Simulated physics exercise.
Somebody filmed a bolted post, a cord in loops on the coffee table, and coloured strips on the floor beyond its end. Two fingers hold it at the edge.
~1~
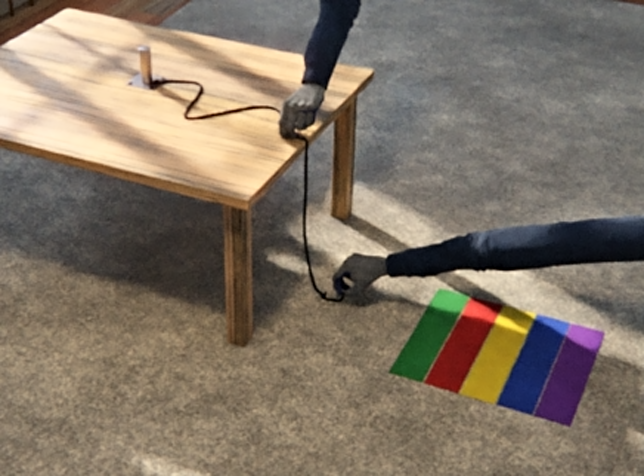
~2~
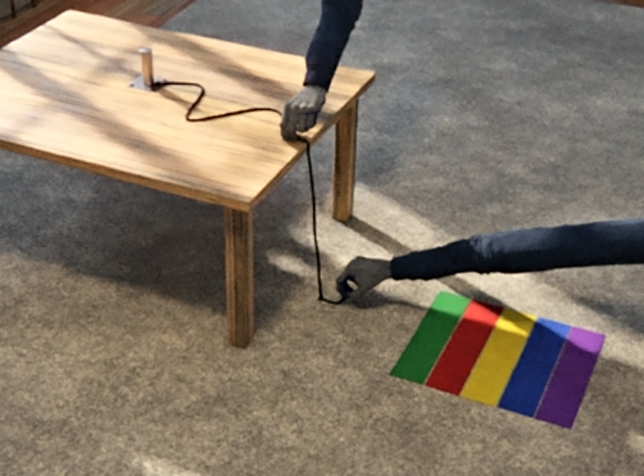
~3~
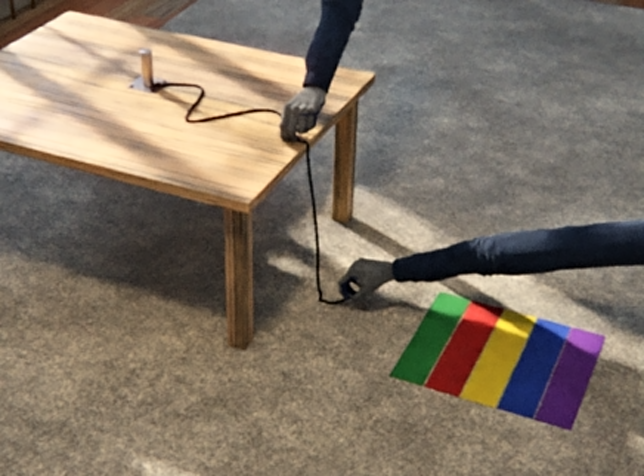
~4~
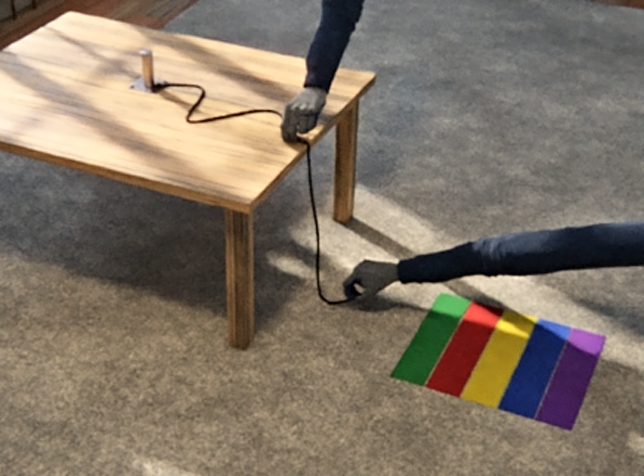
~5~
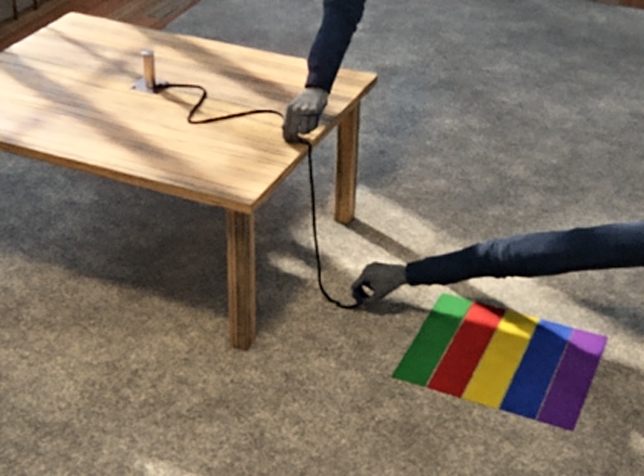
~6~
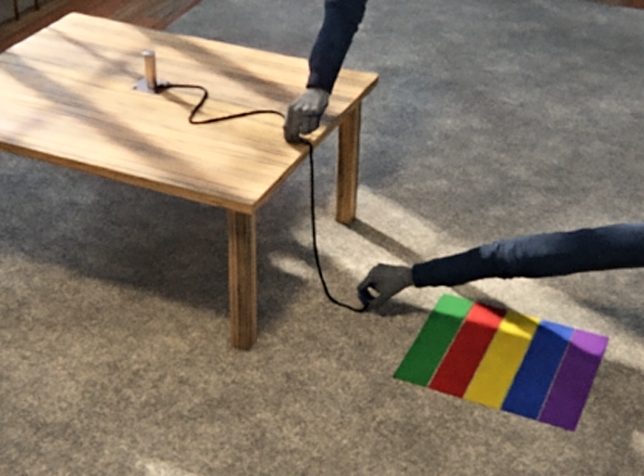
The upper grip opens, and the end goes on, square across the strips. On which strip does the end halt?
The end stops over the purple strip.
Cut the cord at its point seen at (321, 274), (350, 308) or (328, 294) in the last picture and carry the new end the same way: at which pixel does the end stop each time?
The places are (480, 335), (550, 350) and (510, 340).
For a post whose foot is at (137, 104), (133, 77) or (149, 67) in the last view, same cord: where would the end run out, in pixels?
Near (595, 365), (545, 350) and (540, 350).
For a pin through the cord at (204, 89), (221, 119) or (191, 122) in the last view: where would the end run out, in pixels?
The places are (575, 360), (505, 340) and (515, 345).
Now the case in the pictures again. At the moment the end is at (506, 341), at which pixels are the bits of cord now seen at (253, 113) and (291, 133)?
The first at (314, 138), the second at (331, 203).
Soon after, end near (506, 341); over yellow.
After that, end near (553, 354); over blue.
At the stop, end near (582, 362); over purple. It gets as far as the purple strip.
